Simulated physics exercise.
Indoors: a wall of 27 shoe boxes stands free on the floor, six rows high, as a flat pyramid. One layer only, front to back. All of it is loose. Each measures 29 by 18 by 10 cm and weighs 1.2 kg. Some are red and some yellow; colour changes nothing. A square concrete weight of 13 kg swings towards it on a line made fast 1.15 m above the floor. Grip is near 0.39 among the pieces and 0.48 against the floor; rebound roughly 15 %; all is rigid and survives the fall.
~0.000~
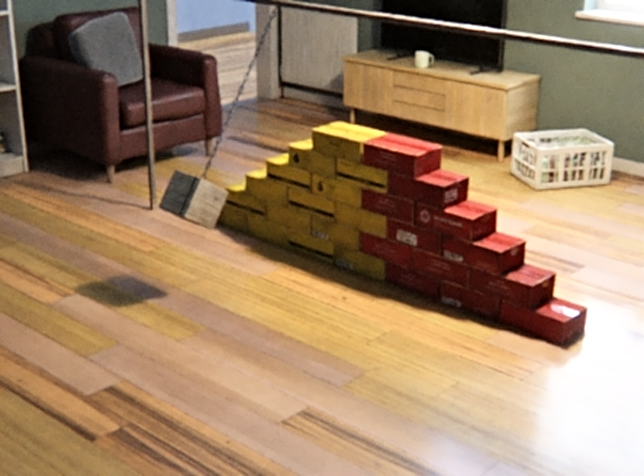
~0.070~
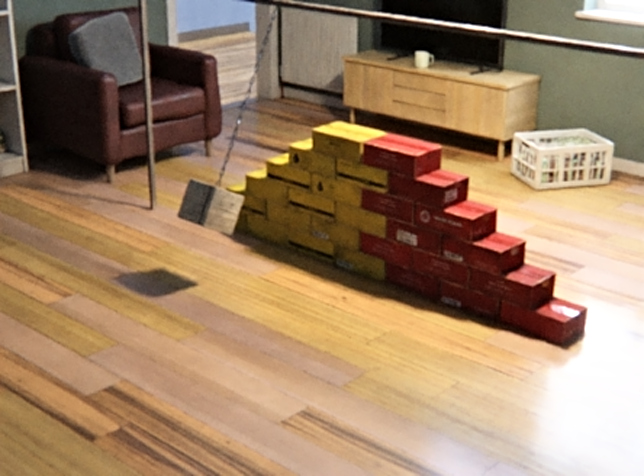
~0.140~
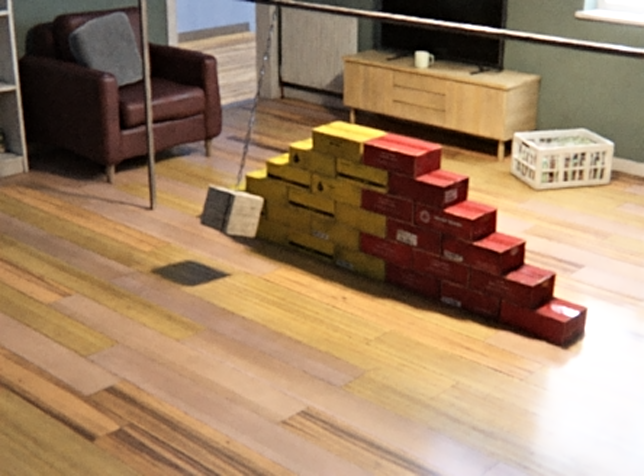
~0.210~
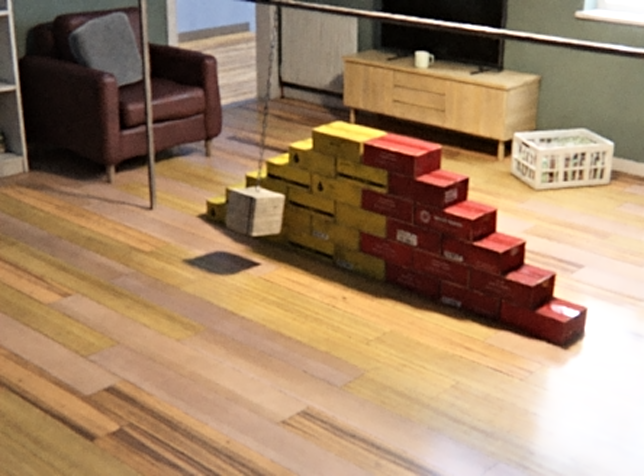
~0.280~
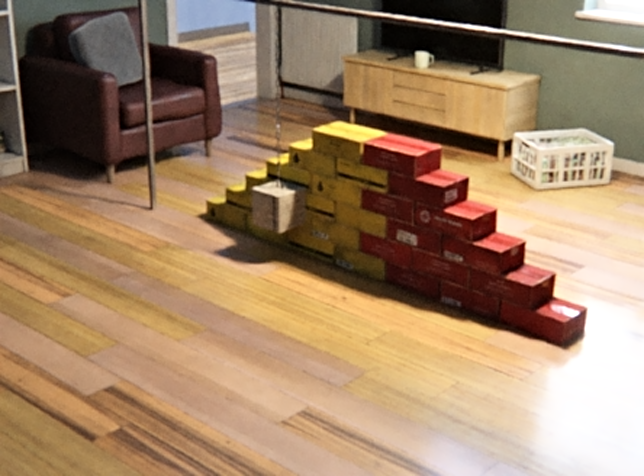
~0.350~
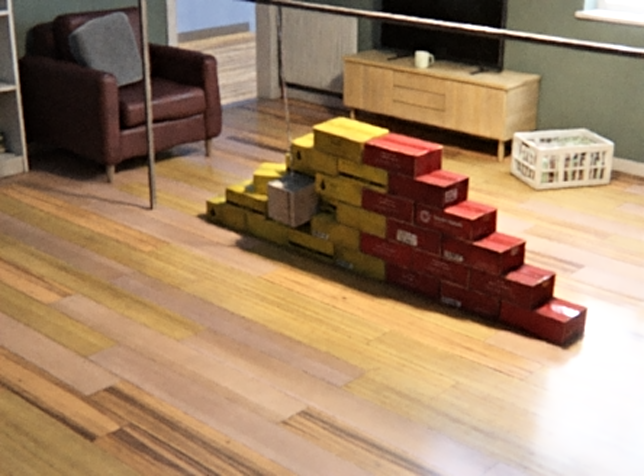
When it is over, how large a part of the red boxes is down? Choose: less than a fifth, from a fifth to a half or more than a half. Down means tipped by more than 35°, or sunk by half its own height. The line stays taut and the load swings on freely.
It comes to fewer than one in five.
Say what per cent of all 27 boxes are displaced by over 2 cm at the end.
It is 35 per cent.
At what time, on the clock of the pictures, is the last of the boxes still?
Near 1.5 s.
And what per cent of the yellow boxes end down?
By colour: Yellow 30 per cent.
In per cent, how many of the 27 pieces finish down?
Roughly 15 per cent of them.
By 0.41 s, line 12° past plumb; none of the 12 red boxes down (0 of 27 in all colours); top red box unmoved; top yellow box moved 12 mm.
By 0.46 s, line 15° past plumb; none of the 12 red boxes down (0 of 27 in all colours); top red box moved 9 mm; top yellow box moved 21 mm.
By 0.58 s, line 22° past plumb; none of the 12 red boxes down (3 of 27 in all colours); top red box moved 15 mm; top yellow box moved 48 mm.
By 0.76 s, line 26° past plumb; none of the 12 red boxes down (4 of 27 in all colours); top red box moved 21 mm; top yellow box tilted 4°.
When it is over (1.5 s), line 19° before plumb; none of the 12 red boxes down (4 of 27 in all colours); top red box moved 23 mm; top yellow box moved 54 mm. That is 0 per cent. In pixels of the last frame, middles, top red box near (407, 155), top yellow box near (358, 140).
